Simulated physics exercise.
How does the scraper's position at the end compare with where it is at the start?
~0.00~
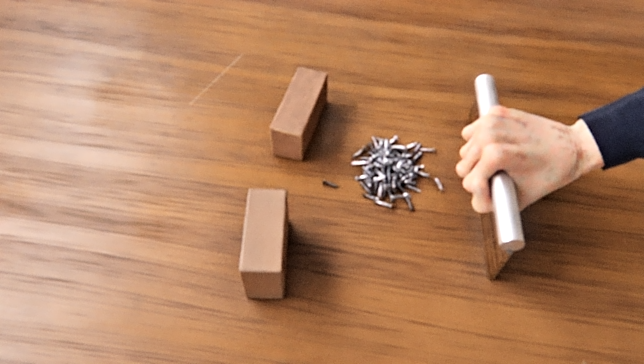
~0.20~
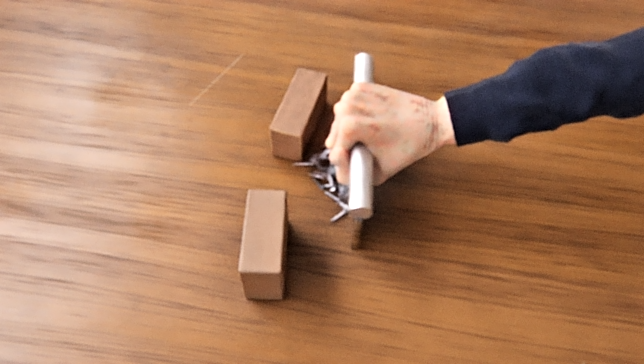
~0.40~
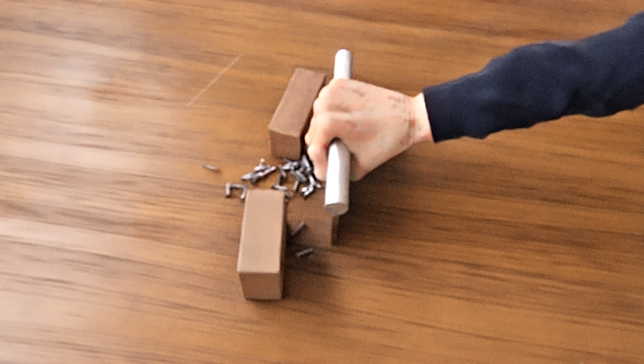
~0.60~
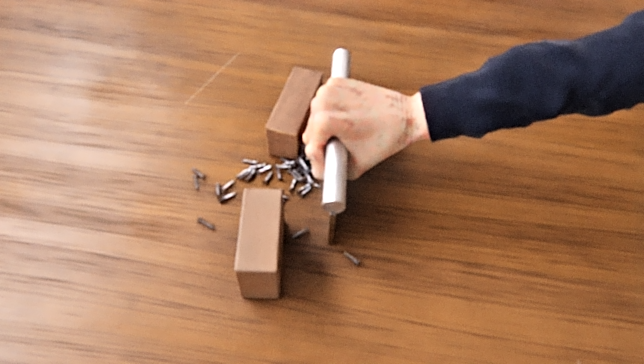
At the start the scraper stands well to the right of the blocks, with the pile of screws between them. By the end it is much further left, close up against the right side of the blocks.
